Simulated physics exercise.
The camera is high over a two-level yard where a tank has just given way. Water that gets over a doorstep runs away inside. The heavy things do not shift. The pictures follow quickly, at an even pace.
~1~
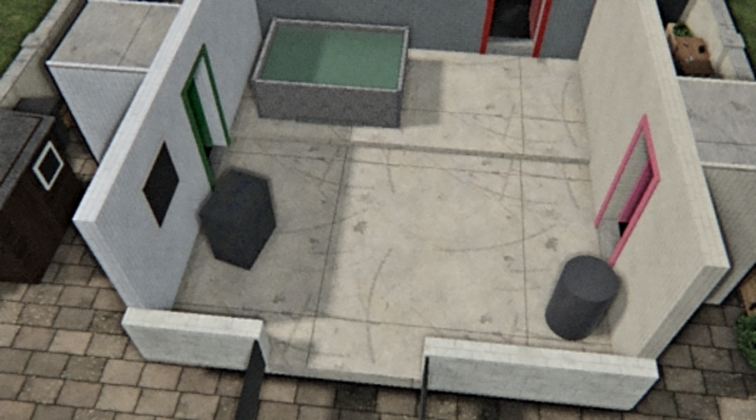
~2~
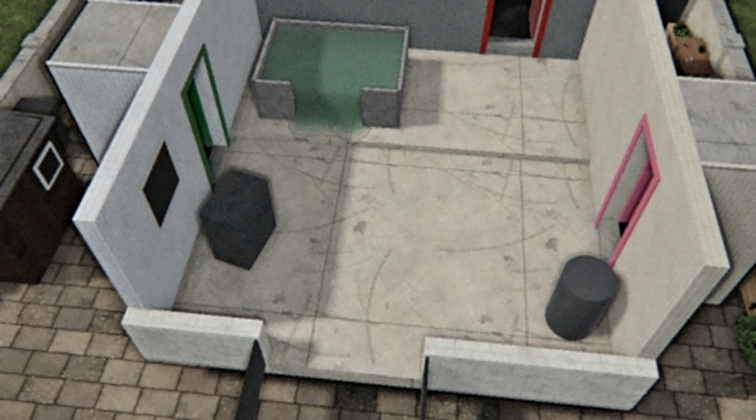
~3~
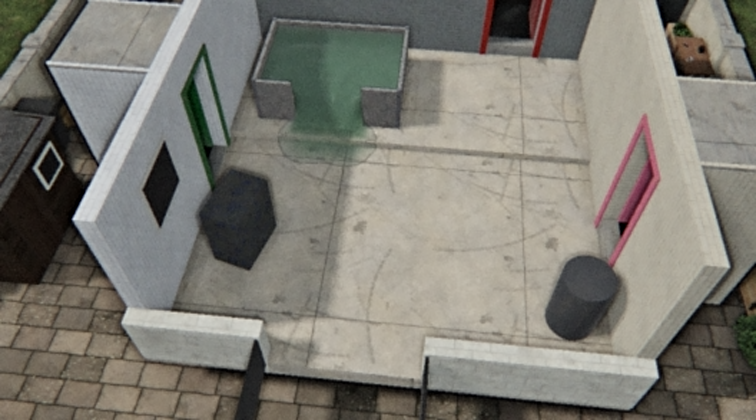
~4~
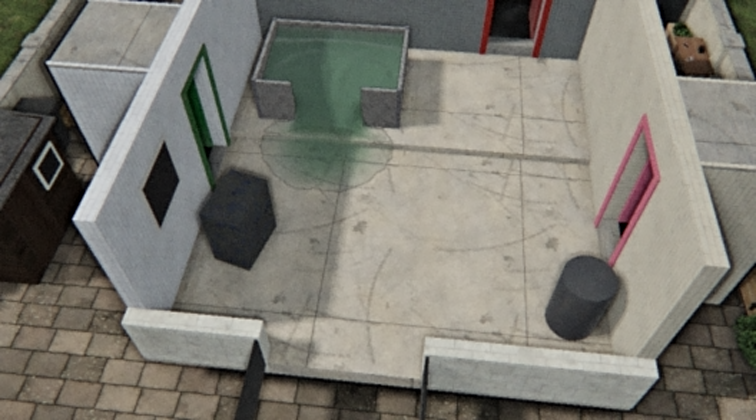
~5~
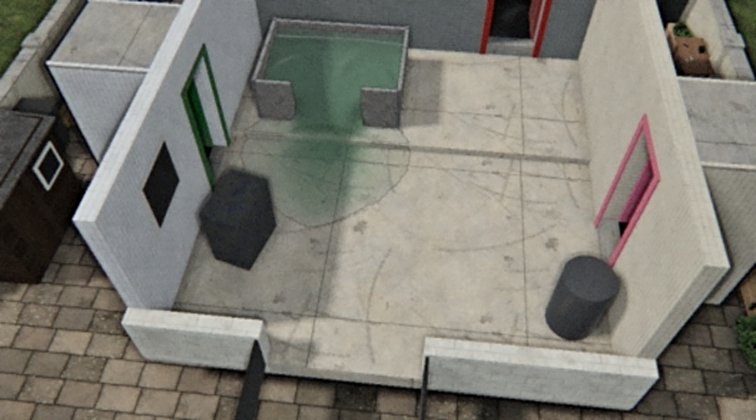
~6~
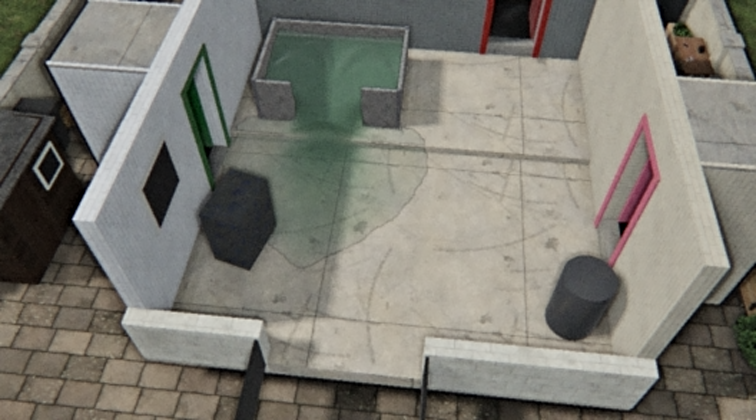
Walled yard with a grey tank breaking open at the front, green water pouring out and spreading across the pale floor.
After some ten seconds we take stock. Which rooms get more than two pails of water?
One by one: The red door holds within the limit; the green door floods; the pink door holds within the limit.
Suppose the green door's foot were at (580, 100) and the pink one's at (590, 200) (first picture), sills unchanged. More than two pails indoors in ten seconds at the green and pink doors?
In short: Green door is under; pink door keeps below it.
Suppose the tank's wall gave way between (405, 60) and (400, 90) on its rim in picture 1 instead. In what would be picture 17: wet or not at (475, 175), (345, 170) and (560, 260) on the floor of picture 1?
As listed: Under water, no water, wet.
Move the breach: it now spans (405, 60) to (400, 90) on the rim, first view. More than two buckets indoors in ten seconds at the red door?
Then: Red is under.
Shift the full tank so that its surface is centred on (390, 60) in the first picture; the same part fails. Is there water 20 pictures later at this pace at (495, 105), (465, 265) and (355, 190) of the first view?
In that order: No water, awash, under water.
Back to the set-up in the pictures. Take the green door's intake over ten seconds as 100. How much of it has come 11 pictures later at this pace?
Some 15 per cent.
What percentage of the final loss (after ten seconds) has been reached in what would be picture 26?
Close to 40 %.
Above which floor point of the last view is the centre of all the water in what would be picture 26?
Around (331, 174).
A moment on, water covers 35 % of the floor; the red door not reached, the green door wet at the sill, nothing in, the pink door not reached.
Next, water covers 45 % of the floor; the red door not reached, the green door under two buckets in, the pink door not reached.
Then, water covers 50 % of the floor; the red door not reached, the green door over two buckets in, the pink door not reached.
Later, water covers 55 % of the floor; the red door not reached, the green door over two buckets in, the pink door wet at the sill, nothing in.
In the end, water covers 65 % of the floor; the red door not reached, the green door over two buckets in, the pink door wet at the sill, nothing in.
